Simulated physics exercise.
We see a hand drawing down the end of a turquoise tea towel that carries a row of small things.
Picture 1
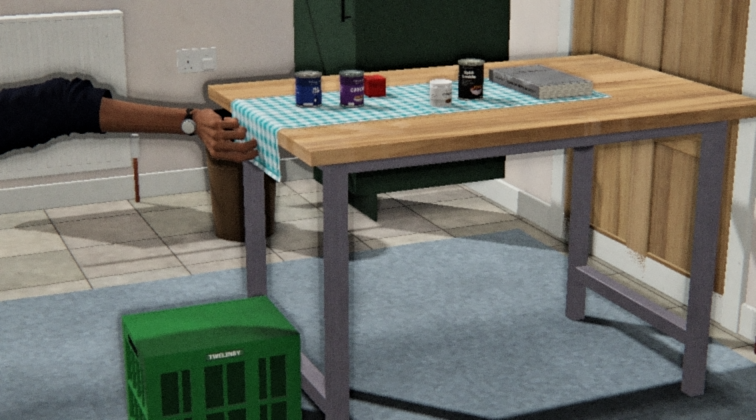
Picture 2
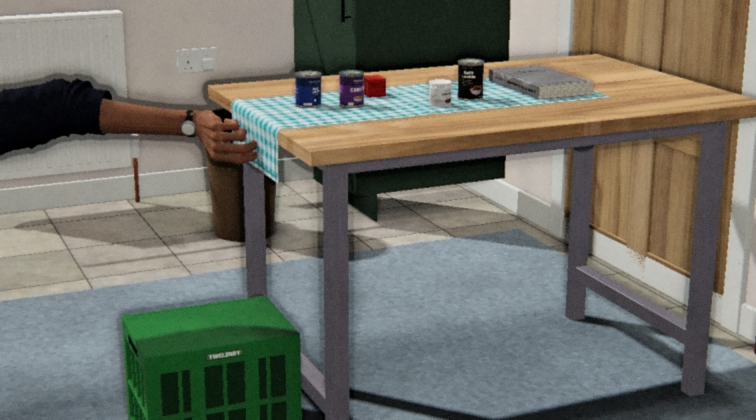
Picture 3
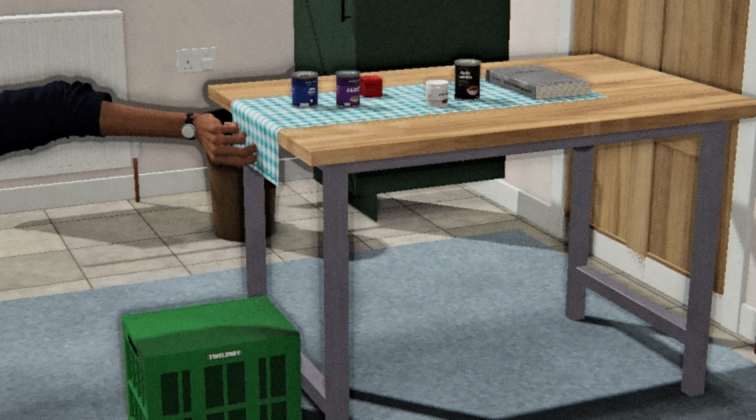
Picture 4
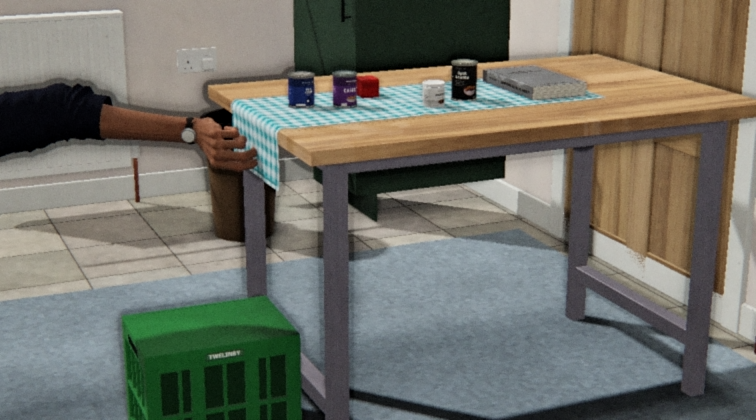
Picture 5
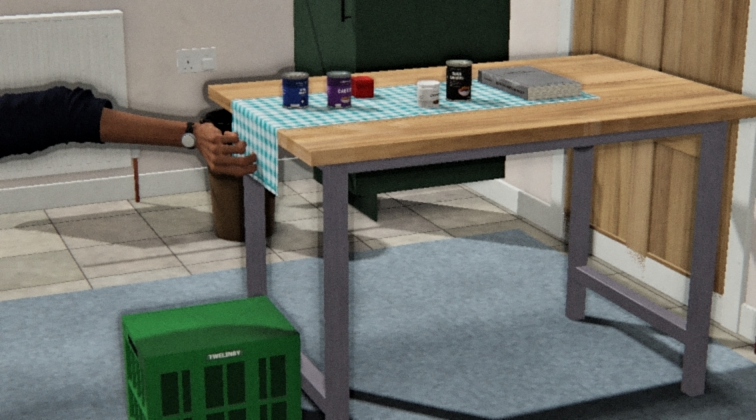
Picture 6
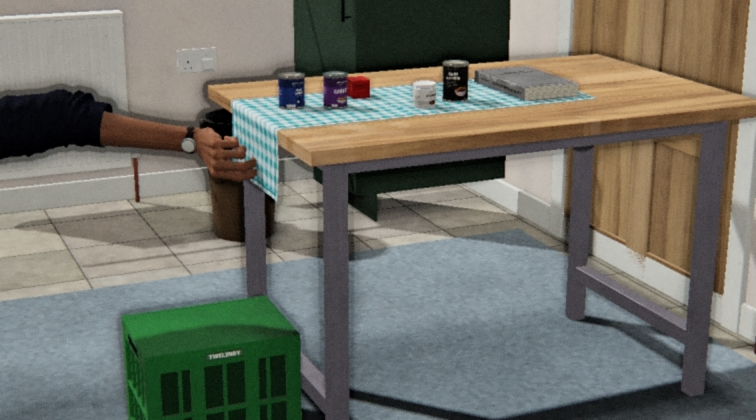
At the start, a hand at the left end of a wooden table grips a turquoise checked cloth carrying small cans, a red cube, a white pot and a grey item. The hand draws the hanging end slightly downward, and the objects shift a little to the left together with the cloth.
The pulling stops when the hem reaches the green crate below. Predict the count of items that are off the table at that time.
The tally of things that come off will be three.
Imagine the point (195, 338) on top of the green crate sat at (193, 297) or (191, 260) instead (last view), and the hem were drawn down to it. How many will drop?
Then 2, then 1.
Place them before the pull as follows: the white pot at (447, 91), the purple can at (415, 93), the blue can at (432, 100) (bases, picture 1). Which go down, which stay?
White pot: Still up. Purple can: Still up. Blue can: Still up.
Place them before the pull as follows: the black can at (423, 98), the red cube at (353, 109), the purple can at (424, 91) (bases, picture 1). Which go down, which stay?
Watch the black can hang on, the red cube go down and the purple can hang on.
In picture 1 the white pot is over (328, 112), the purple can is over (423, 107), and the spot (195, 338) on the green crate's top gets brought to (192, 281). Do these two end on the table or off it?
White pot: Lost; purple can: Safe.
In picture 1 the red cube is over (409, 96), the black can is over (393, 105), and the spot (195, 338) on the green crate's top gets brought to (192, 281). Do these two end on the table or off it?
Here's what happens: The red cube remains aboard, the black can remains aboard.
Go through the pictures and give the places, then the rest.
The first frame shows hem (280, 182); blue can (308, 73); purple can (352, 72); red cube (374, 77); white pot (441, 81); black can (471, 61); top of the crate (195, 338).
The second frame shows hem (278, 183); blue can (308, 73).
The third frame shows hem (279, 187); purple can (348, 73).
The fourth frame shows hem (279, 191); red cube (367, 77); top of the crate (195, 338).
The fifth frame shows hem (279, 197); white pot (429, 83).
The sixth frame shows hem (277, 201); blue can (291, 75); purple can (335, 74); red cube (358, 78); white pot (425, 83); black can (456, 62).
Soon after, hem near (254, 267); blue can gone.
After that, hem on the crate; blue can, purple can and red cube gone.
In the end, hem on the crate; blue can, purple can and red cube gone. It carries off three.
